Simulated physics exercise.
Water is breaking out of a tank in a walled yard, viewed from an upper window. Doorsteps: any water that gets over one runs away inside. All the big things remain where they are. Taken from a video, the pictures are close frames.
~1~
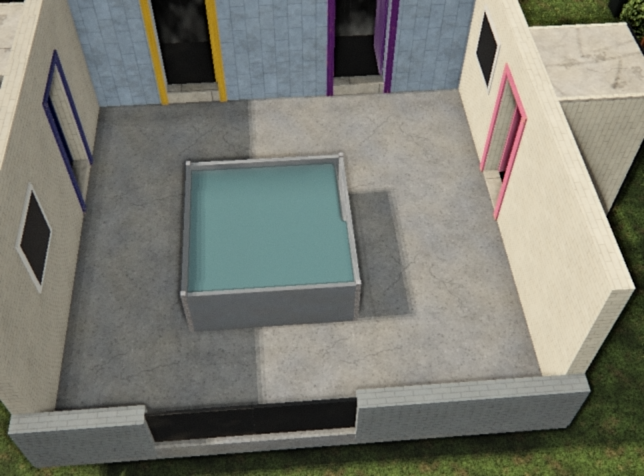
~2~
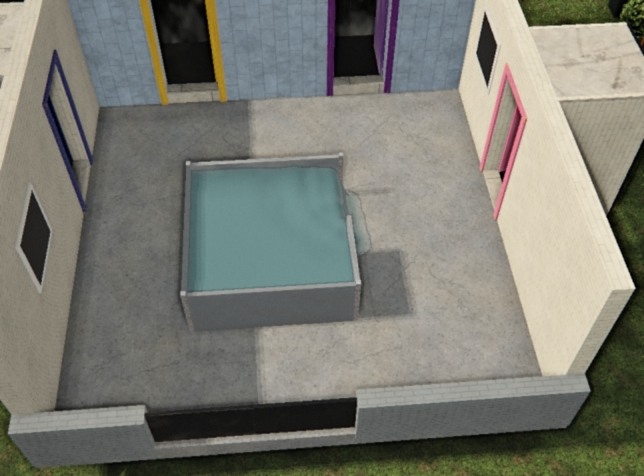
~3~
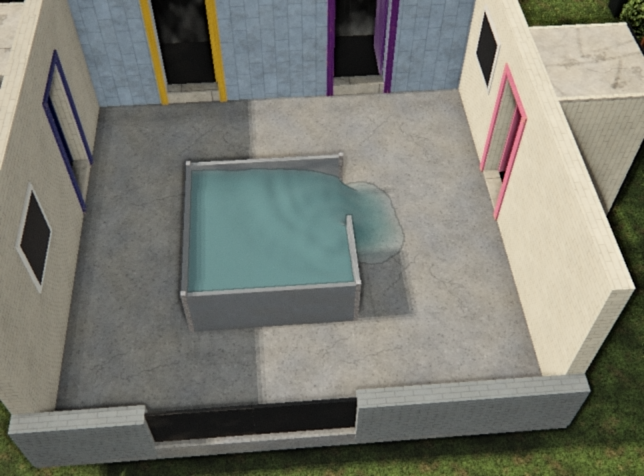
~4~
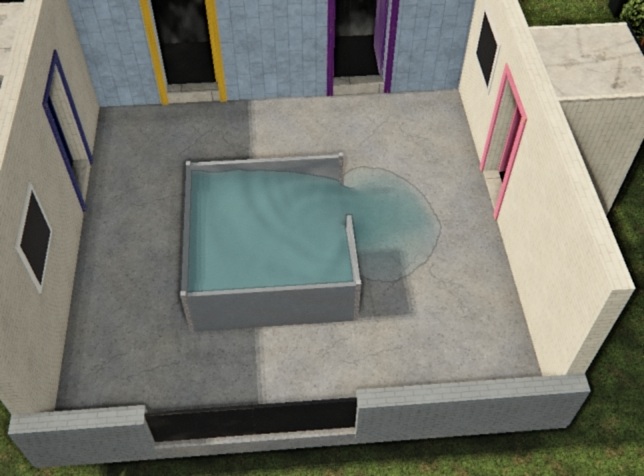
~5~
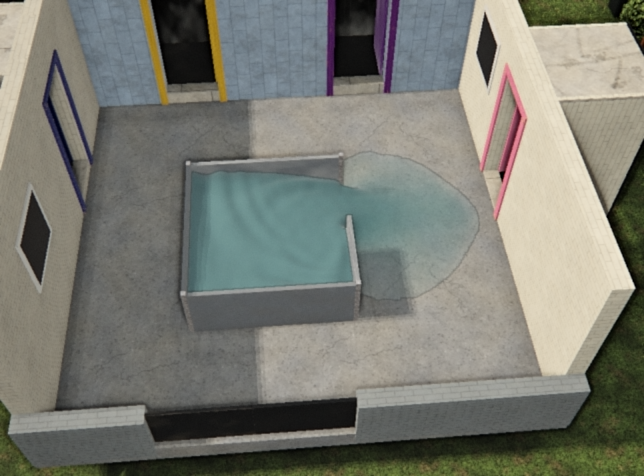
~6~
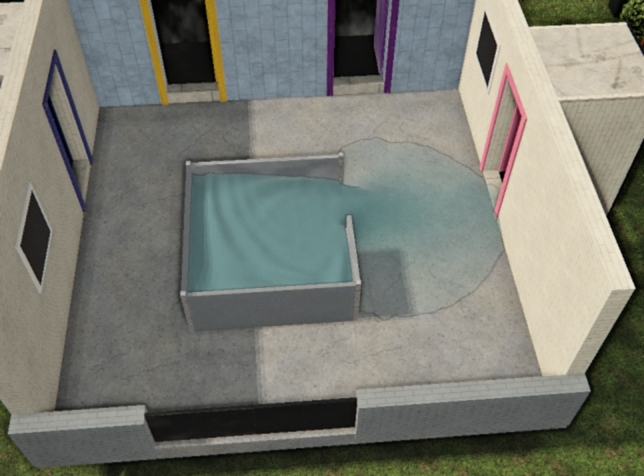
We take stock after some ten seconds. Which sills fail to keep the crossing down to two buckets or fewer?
The yellow door keeps it down; the pink door fails to; the blue door keeps it down; the purple door keeps it down.
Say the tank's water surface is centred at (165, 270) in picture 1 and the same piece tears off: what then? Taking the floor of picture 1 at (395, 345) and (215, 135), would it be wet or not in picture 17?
Soaked, parched.
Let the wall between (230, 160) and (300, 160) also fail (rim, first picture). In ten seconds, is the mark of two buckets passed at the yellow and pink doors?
Note - yellow door: Past the mark, pink door: Past the mark.
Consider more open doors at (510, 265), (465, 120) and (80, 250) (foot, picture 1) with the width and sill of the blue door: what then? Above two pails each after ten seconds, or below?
In order: Exceeds it, exceeds it, falls short.
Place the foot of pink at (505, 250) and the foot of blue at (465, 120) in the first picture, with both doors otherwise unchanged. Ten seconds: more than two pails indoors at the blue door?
Result - blue: Crosses the limit.
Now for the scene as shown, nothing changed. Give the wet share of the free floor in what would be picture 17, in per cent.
That works out to some 30 in a hundred.
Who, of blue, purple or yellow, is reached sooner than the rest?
First comes the door marked purple.
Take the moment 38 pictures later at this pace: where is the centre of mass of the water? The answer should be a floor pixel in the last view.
I reckon somewhere around (315, 236).
A moment on, water covers 25 % of the floor; the yellow door not reached, the pink door far over two buckets in, the blue door not reached, the purple door not reached.
Next, water covers 30 % of the floor; the yellow door not reached, the pink door far over two buckets in, the blue door not reached, the purple door wet at the sill, nothing in.
Then, water covers 55 % of the floor; the yellow door not reached, the pink door far over two buckets in, the blue door not reached, the purple door wet at the sill, nothing in.
Later, water covers 90 % of the floor; the yellow door wet at the sill, nothing in, the pink door far over two buckets in, the blue door wet at the sill, nothing in, the purple door wet at the sill, nothing in.
In the end, water covers 100 % of the floor; the yellow door wet at the sill, nothing in, the pink door far over two buckets in, the blue door wet at the sill, nothing in, the purple door wet at the sill, nothing in.
